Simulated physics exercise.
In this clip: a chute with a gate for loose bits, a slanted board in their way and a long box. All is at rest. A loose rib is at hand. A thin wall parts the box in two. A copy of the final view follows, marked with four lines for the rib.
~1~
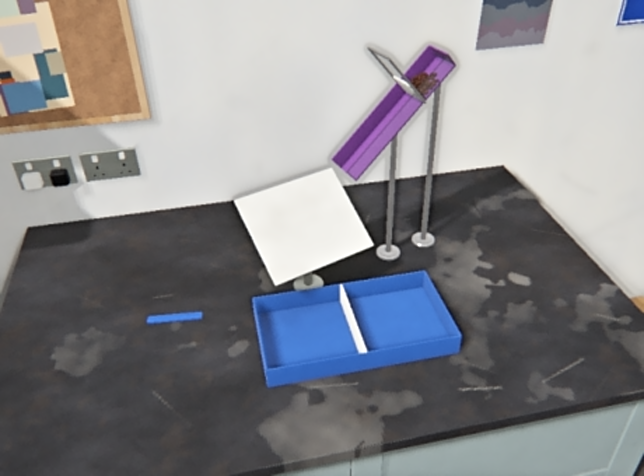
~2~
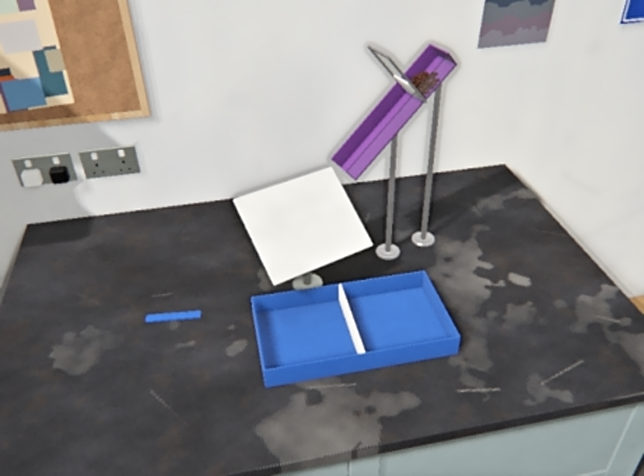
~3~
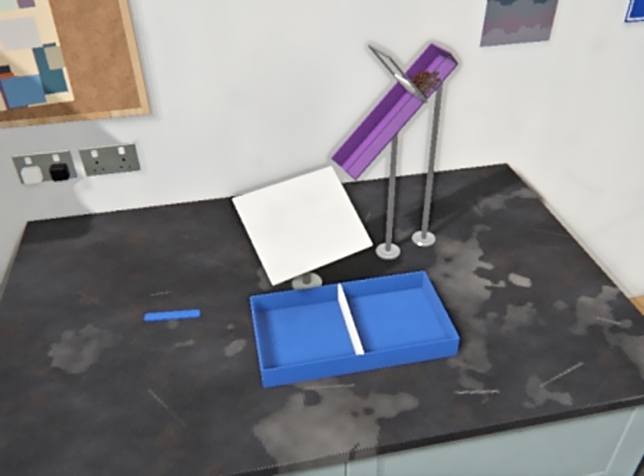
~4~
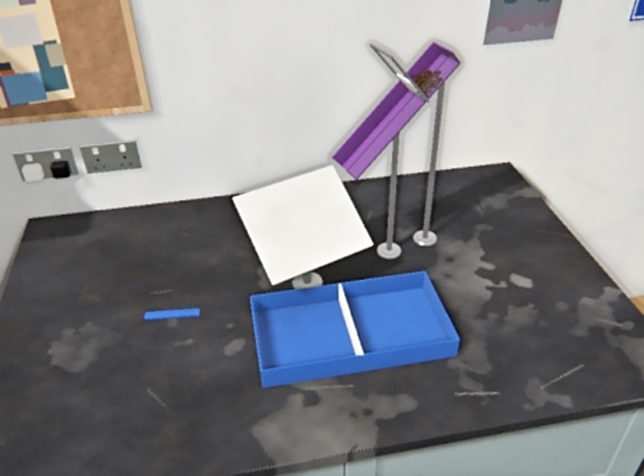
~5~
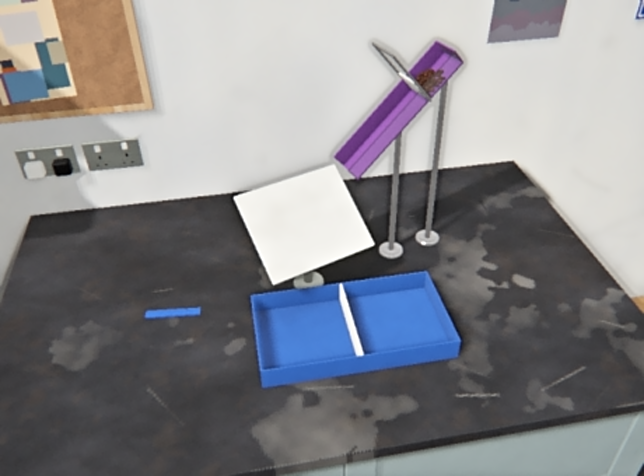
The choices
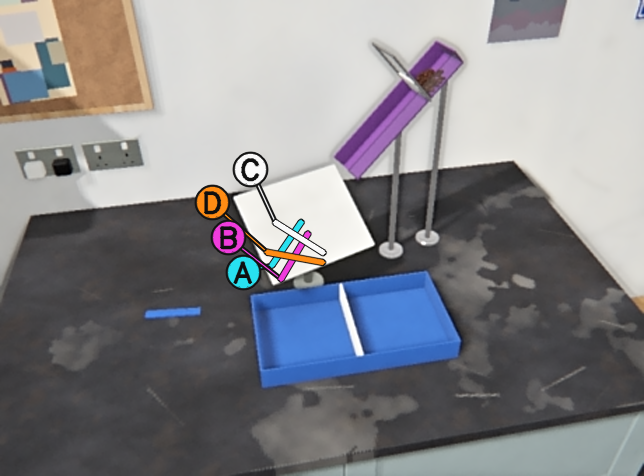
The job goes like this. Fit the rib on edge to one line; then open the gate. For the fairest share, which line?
Go for D.
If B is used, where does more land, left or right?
More lands on the left.
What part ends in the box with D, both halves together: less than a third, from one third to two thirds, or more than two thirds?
More than two thirds.
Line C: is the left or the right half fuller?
The right half.
On the marked copy, line A from (301, 222) to (271, 265); line B from (307, 233) to (281, 279); line C from (275, 222) to (323, 252); line D from (267, 252) to (322, 262).
With A, of what is caught, most in the left half, a small part in the right.
With B, of what is caught, most in the left half, a small part in the right.
With C, of what is caught, about a quarter in the left half, most in the right.
With D, of what is caught, about two thirds in the left half, about a third in the right.
